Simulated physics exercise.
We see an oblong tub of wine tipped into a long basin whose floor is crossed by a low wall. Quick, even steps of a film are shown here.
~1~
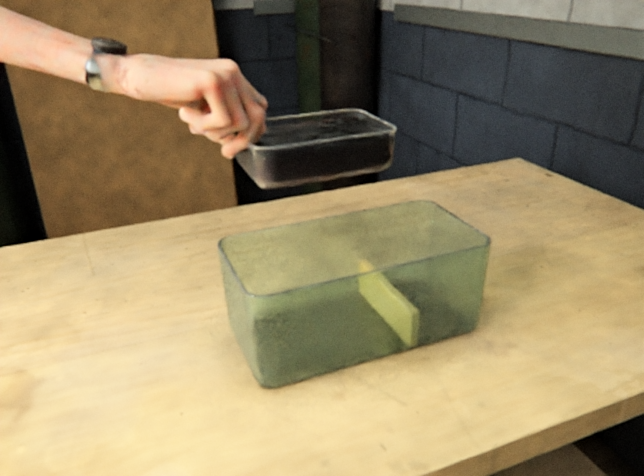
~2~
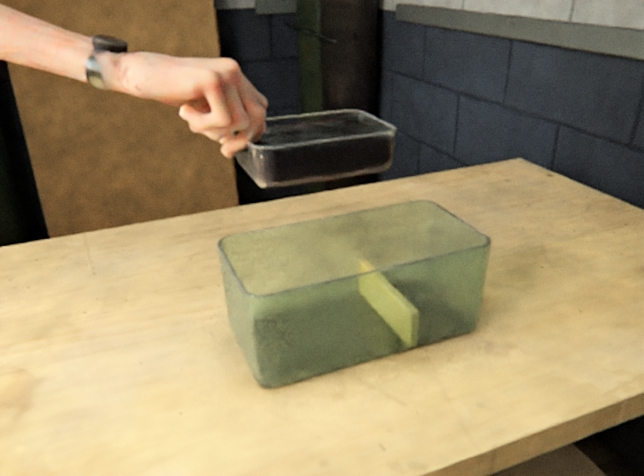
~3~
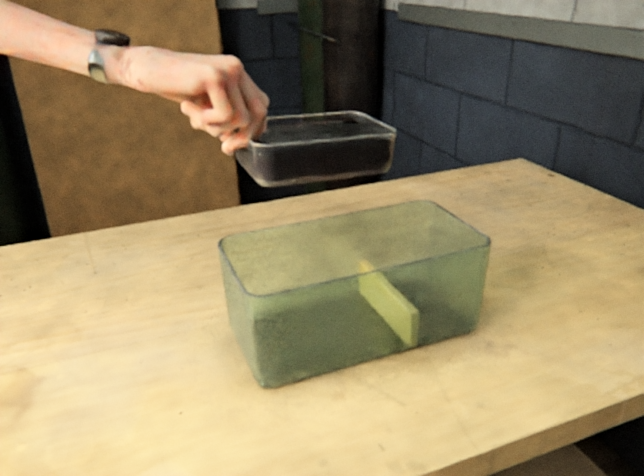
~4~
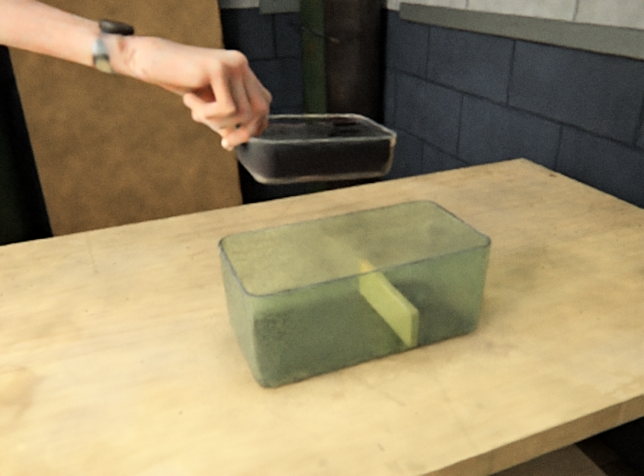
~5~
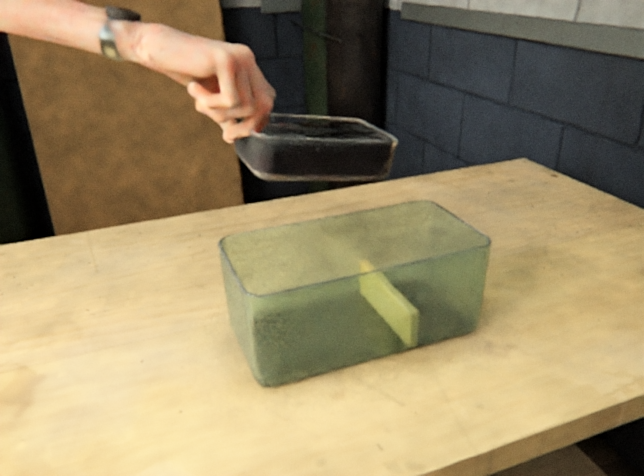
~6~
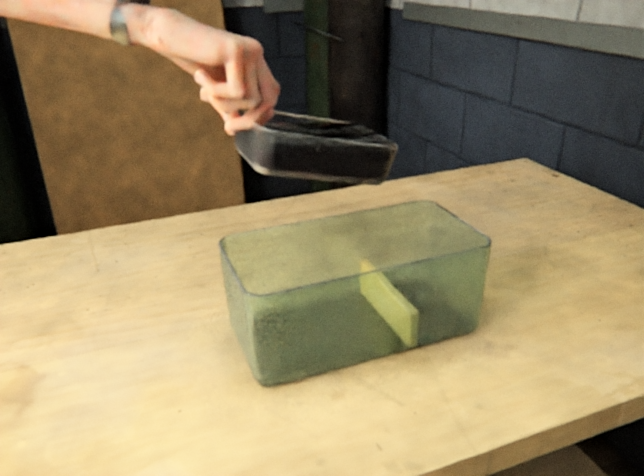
A hand with a dark watch on its wrist reaches in from the left above a pale wooden table, seen from slightly above, with dark block walls behind. It holds a small clear oblong tub of dark wine over a long greenish see-through basin crossed inside by a low yellow-green wall. The hand slowly tilts the tub, lowering its right end, while the basin and camera stay still.
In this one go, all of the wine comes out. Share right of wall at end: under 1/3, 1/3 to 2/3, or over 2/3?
The share right of the wall ends up beyond two thirds.
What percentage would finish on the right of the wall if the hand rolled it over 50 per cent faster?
Near 70 %.
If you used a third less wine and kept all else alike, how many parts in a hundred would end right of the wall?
I'd reckon close to 75 %.
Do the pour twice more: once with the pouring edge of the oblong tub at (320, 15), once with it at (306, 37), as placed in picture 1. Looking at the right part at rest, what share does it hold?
It comes to about 50 %, followed by about 25 %.
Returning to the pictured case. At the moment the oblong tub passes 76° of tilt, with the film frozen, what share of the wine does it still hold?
Amount still in: Approx. 10 %.
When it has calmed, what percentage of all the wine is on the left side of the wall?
Close to 20 per cent.
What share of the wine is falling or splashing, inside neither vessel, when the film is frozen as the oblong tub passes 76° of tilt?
About 45 per cent.
A moment on, the oblong tub is tipped on its side and 11 per cent is still to pour, 1 is left of the wall and 43 right of it.
Next, the oblong tub is tipped right over and 1 per cent is still to pour, 14 is left of the wall and 81 right of it.
Then the oblong tub is tipped right over and 0 per cent is still to pour, 18 is left of the wall and 79 right of it.
Later the oblong tub is tipped right over and 0 per cent is still to pour, 18 is left of the wall and 79 right of it.
At rest 18 per cent lies left of the wall, 79 right of it and 2 outside.
